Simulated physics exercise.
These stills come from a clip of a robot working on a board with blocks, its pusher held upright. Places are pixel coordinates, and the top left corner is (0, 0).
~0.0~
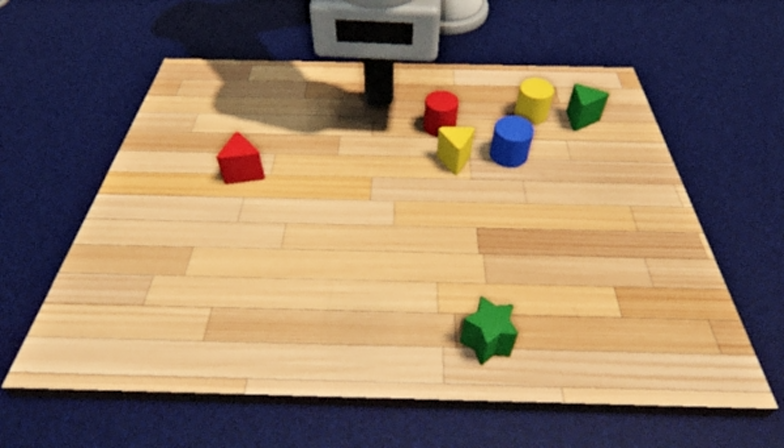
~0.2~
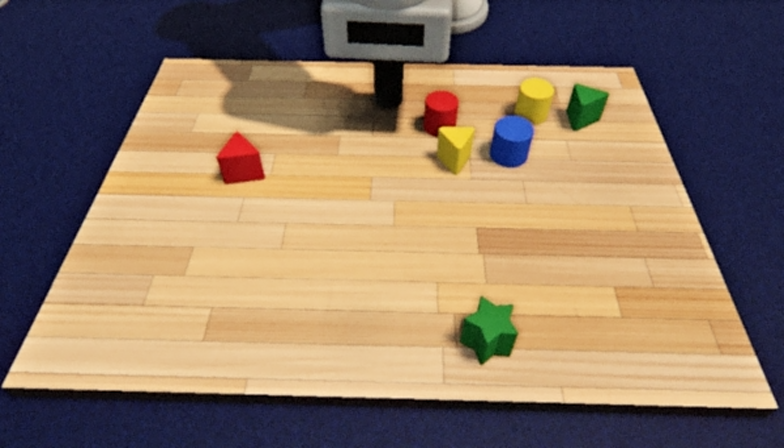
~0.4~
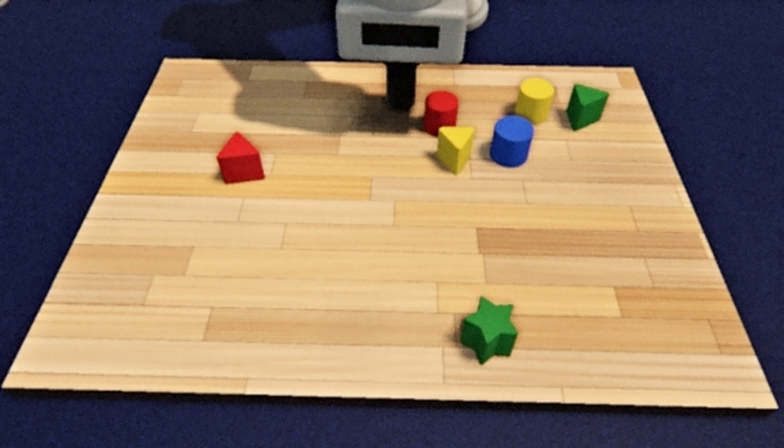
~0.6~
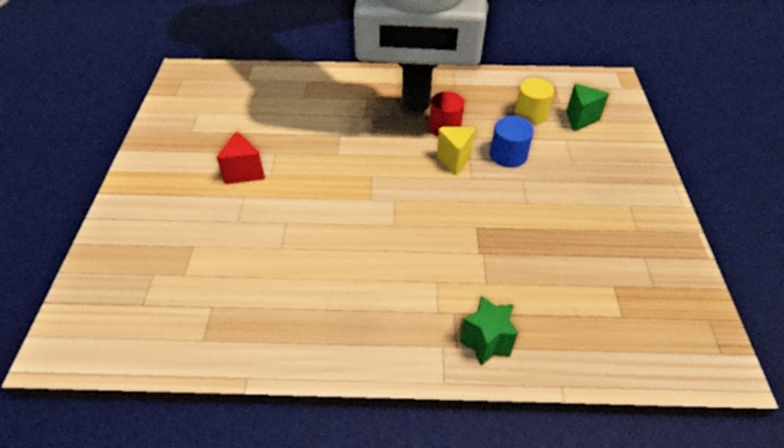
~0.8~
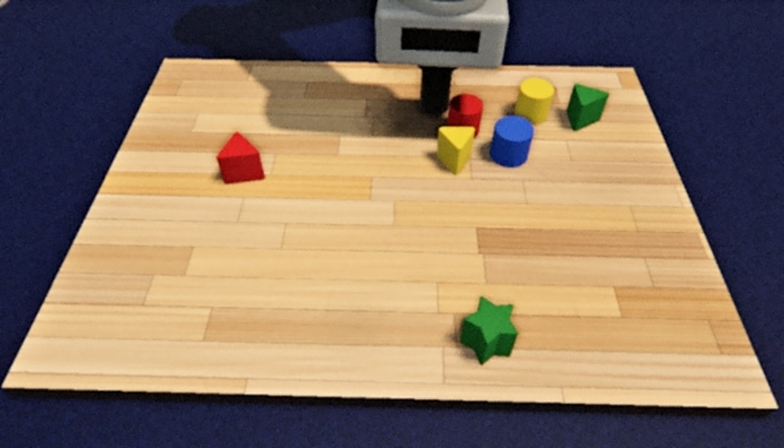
The clip shows a robot arm above a wooden board of coloured blocks, its black tip moving right until it meets the red cylinder and pushes it a short way right, while the other blocks stay still.
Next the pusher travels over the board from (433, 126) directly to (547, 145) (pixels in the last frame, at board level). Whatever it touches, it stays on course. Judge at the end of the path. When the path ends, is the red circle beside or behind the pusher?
Going by the path, no.
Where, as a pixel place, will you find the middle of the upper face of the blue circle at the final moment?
The middle of its top is at (553, 141).
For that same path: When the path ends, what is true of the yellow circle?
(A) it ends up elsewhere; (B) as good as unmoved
Correct choice: B.
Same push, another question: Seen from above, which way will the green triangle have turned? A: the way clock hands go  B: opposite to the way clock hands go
That would be B.
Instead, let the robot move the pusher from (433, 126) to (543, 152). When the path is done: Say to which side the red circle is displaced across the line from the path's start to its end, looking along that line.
It is pushed towards the left-hand side.
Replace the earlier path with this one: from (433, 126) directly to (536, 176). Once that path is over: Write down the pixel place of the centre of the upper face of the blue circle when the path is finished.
I predict (574, 139).
The first path, step by step. One third of the way, pusher at (473, 112); red circle at (507, 107); blue circle at (523, 130).
Two thirds of the way, pusher at (514, 119); red circle at (547, 109); blue circle at (534, 133).
At the end, pusher at (552, 125); red circle at (583, 111); blue circle at (553, 141); yellow circle unmoved; green triangle at (594, 92), turned 20° anticlockwise.
